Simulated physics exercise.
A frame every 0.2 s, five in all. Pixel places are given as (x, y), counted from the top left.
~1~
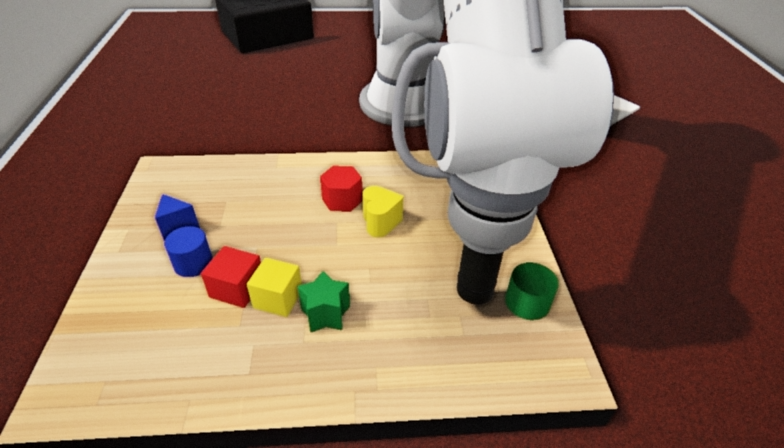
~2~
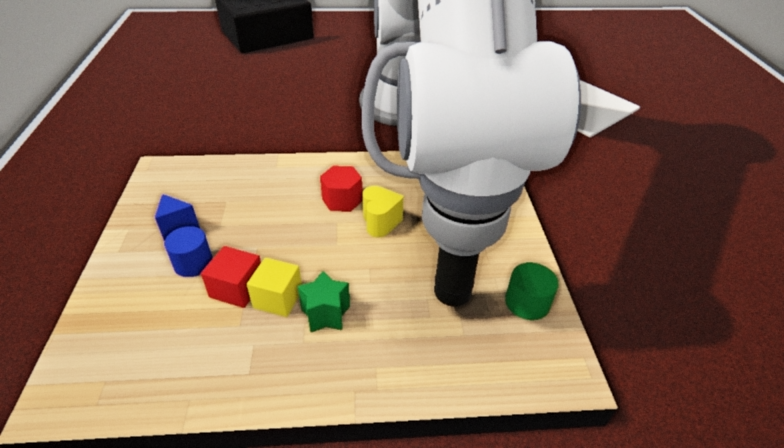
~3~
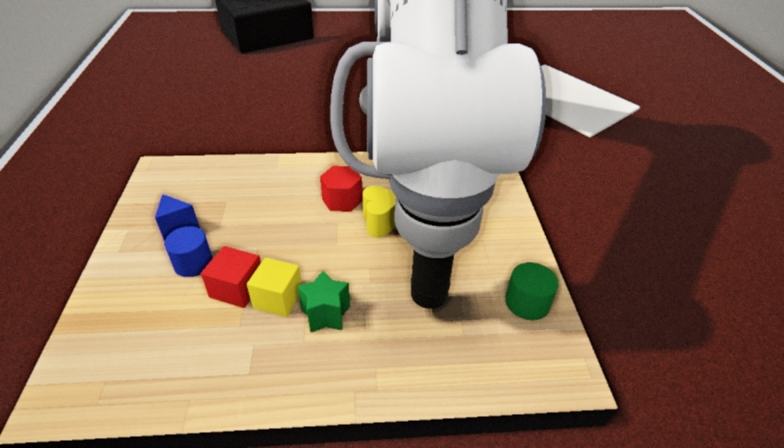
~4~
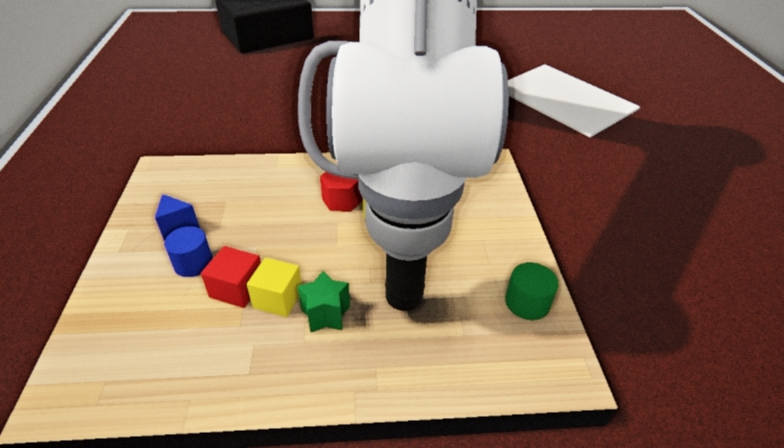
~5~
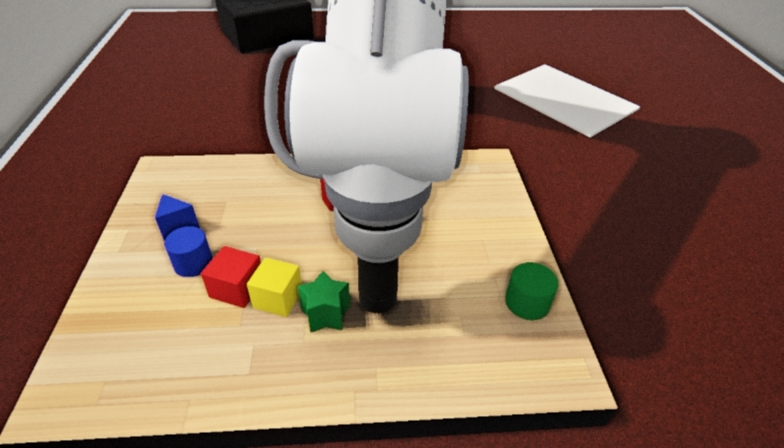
A robot arm moves its black post left across the board while the blocks stay still.
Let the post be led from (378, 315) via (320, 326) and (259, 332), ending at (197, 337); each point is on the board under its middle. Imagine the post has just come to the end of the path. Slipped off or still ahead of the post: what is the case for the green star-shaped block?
Ahead.
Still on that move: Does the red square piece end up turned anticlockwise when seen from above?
No, that is not how it ends up.
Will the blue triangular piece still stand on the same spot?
Going by the path, no.
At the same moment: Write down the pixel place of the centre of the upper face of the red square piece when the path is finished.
Around (169, 235).
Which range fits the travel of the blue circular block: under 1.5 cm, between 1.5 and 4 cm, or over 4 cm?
More than 4 cm.
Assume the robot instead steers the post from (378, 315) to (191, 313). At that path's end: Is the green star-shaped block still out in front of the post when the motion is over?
I believe so.
The first path, step by step. One third of the way, post at (318, 311); red square piece at (219, 258), turned 20° clockwise; yellow square piece at (248, 275), turned 25° clockwise; green star-shaped block at (280, 295).
Two thirds of the way, post at (255, 317); blue circular block at (171, 224); red square piece at (191, 245), turned 45° clockwise; yellow square piece at (201, 271), turned 45° clockwise; green star-shaped block at (217, 297), turned 15° clockwise.
At the end, post at (191, 322); blue triangular piece at (170, 190), turned 25° clockwise; blue circular block at (163, 210); red square piece at (169, 235), turned 65° clockwise; yellow square piece at (161, 263), turned 65° clockwise; green star-shaped block at (158, 294), turned 35° clockwise.
